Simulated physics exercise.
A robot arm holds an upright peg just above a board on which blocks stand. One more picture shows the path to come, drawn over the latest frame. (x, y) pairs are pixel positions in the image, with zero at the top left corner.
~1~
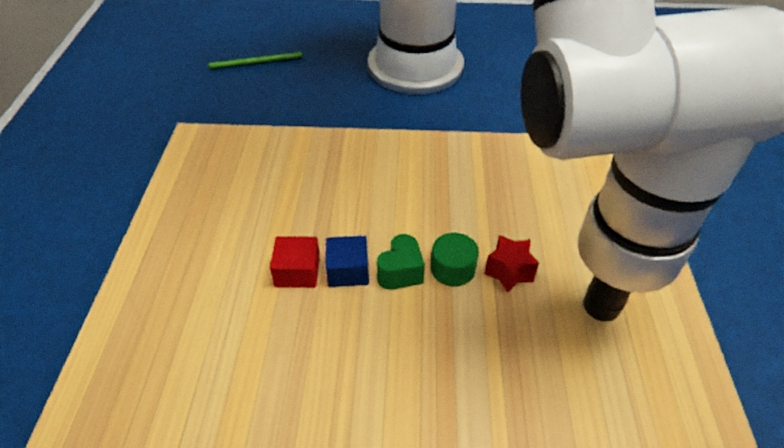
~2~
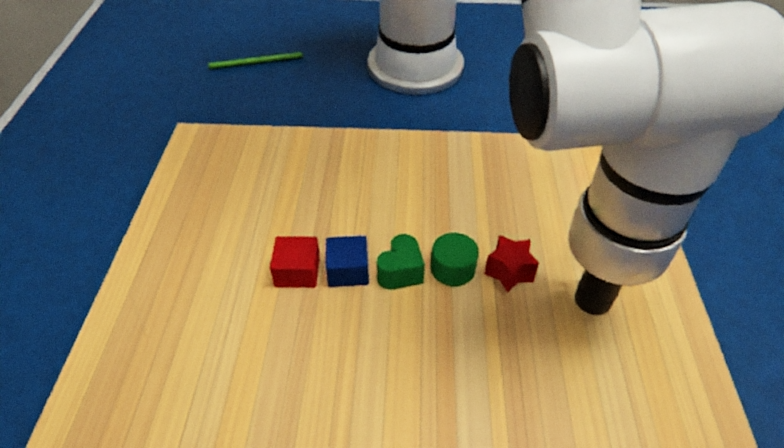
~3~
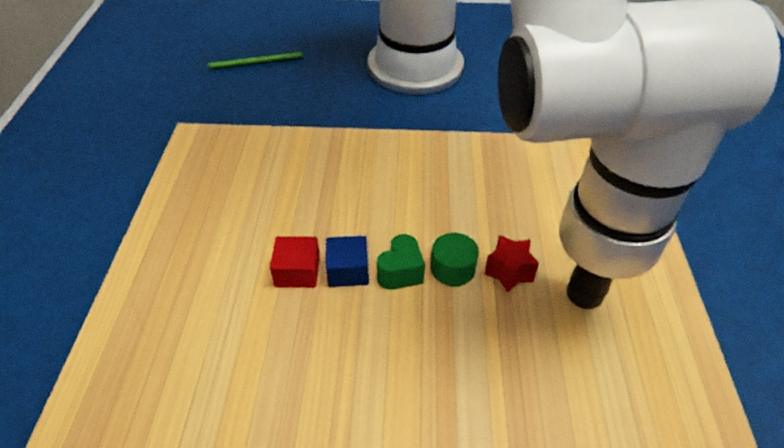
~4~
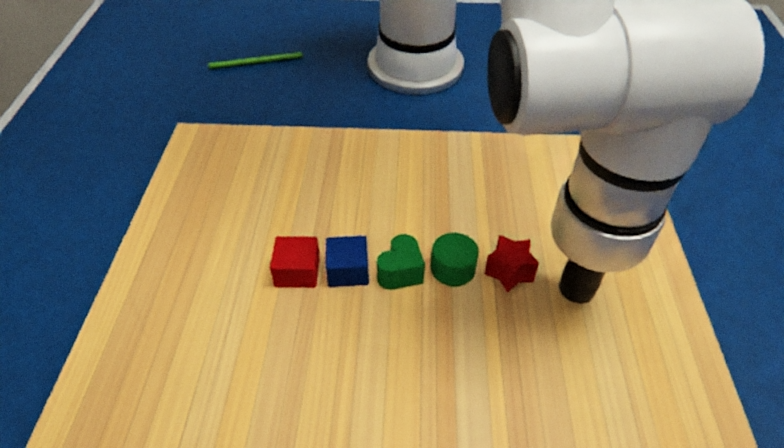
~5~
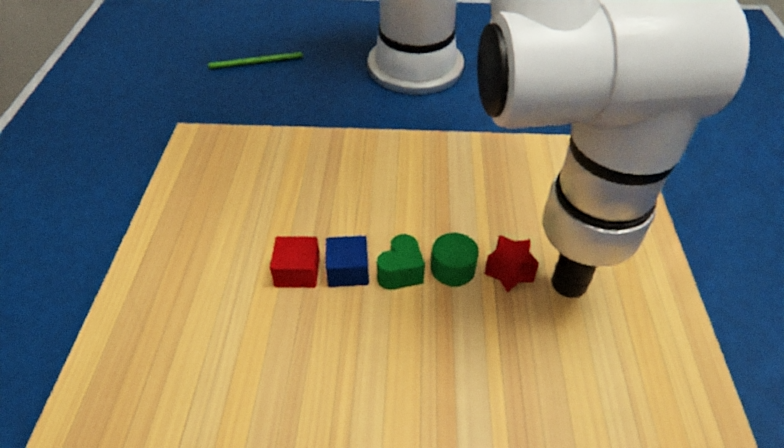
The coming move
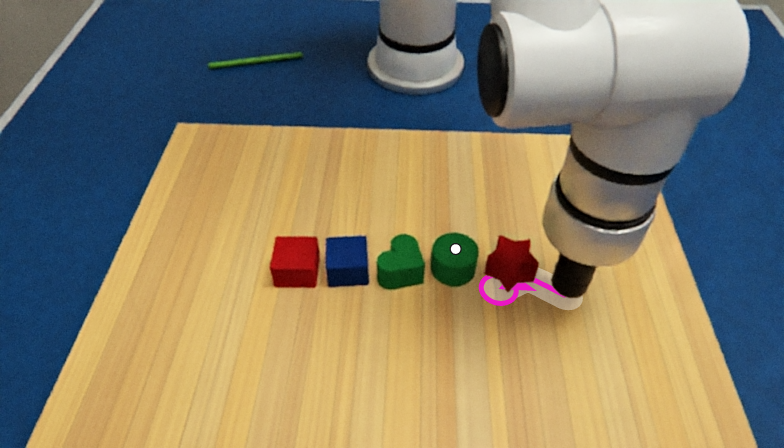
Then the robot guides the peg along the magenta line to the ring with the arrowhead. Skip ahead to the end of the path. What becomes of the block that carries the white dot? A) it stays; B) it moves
That would be B.
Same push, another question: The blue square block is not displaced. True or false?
My answer: True.
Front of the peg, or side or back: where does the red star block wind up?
It falls back or aside.
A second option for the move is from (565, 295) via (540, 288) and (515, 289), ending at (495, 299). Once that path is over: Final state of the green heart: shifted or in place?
That block will keep its spot.
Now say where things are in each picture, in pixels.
In the first picture, tip of the peg (601, 307), middles of tops, blue square block (346, 251), green heart (402, 253), green cylinder (456, 249), red star block (514, 252).
In the second picture, peg (593, 301), nothing pushed.
In the third picture, peg (584, 295), nothing pushed.
In the fourth picture, peg (576, 290), nothing pushed.
In the fifth picture, peg (569, 285), blue square block (346, 251), green heart (402, 253), green cylinder (456, 249), red star block (514, 252).
The line goes from (565, 295) over (542, 284) and (519, 280) to (499, 289); the dot is on the green cylinder.
On the path given first. Halfway along, peg (533, 268); green cylinder (444, 247); red star block (493, 244).
At the end, peg (501, 278); blue square block unmoved; green heart (396, 254); green cylinder (436, 240); red star block (479, 242), turned 50° clockwise.
